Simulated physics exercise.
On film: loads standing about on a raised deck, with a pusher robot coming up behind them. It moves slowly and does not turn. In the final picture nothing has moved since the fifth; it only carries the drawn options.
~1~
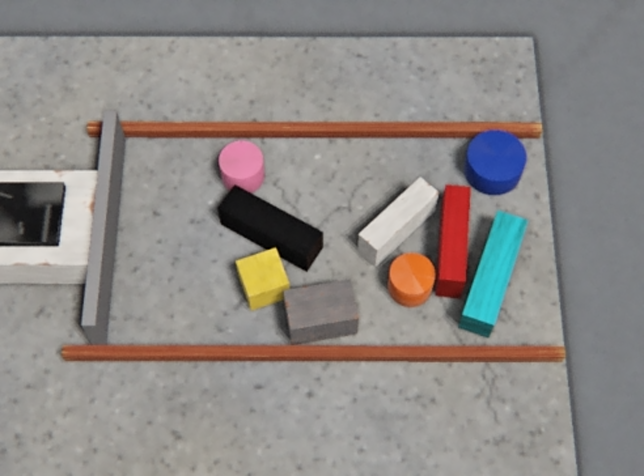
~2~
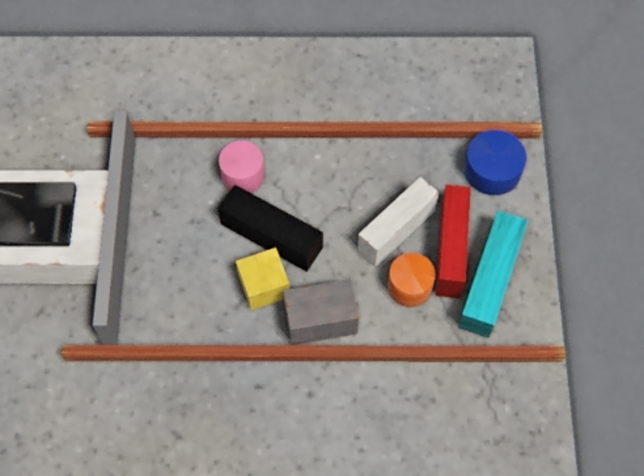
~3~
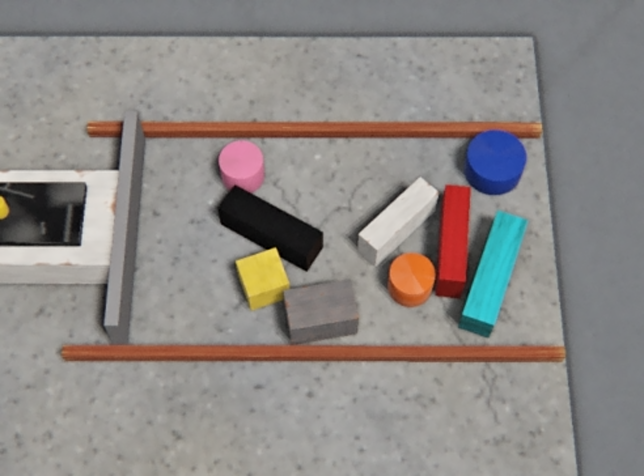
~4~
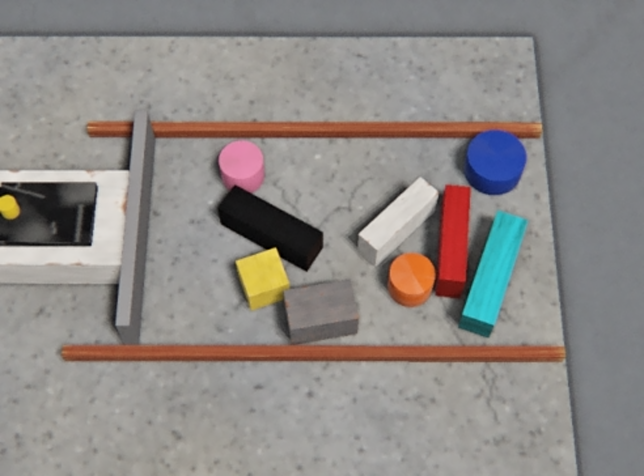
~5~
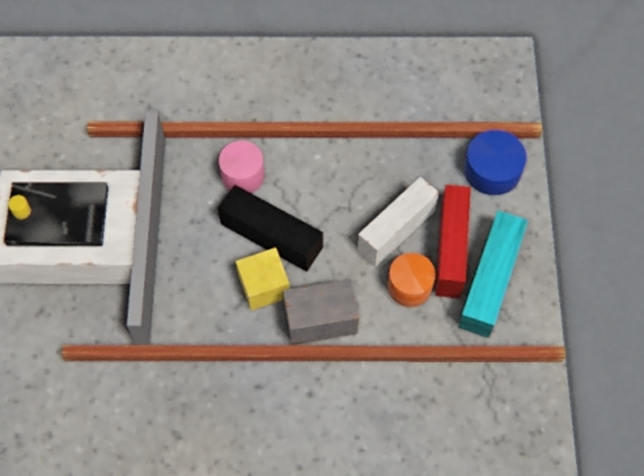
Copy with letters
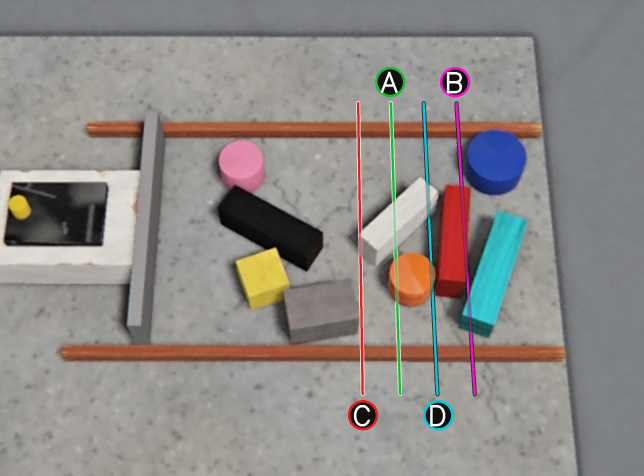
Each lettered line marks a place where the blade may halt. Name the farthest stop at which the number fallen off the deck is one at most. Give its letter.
It should halt at D.
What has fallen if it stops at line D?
It is the turquoise stick.
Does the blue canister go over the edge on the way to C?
By then, no.
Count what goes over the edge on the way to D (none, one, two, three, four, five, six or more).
One.
On the marked copy, A at (395, 239); B at (465, 239); C at (360, 239); D at (430, 239).
With D. Early on, robot (167, 213); pink canister (279, 168); yellow crate (276, 280).
Further on, robot (270, 213); turquoise stick (508, 277); red stick (467, 240).
At the end, robot (350, 214); turquoise stick over the edge; red stick (535, 229); one fallen.
As for the rest, A is within the limit but short; B drops three; C is within the limit but short.
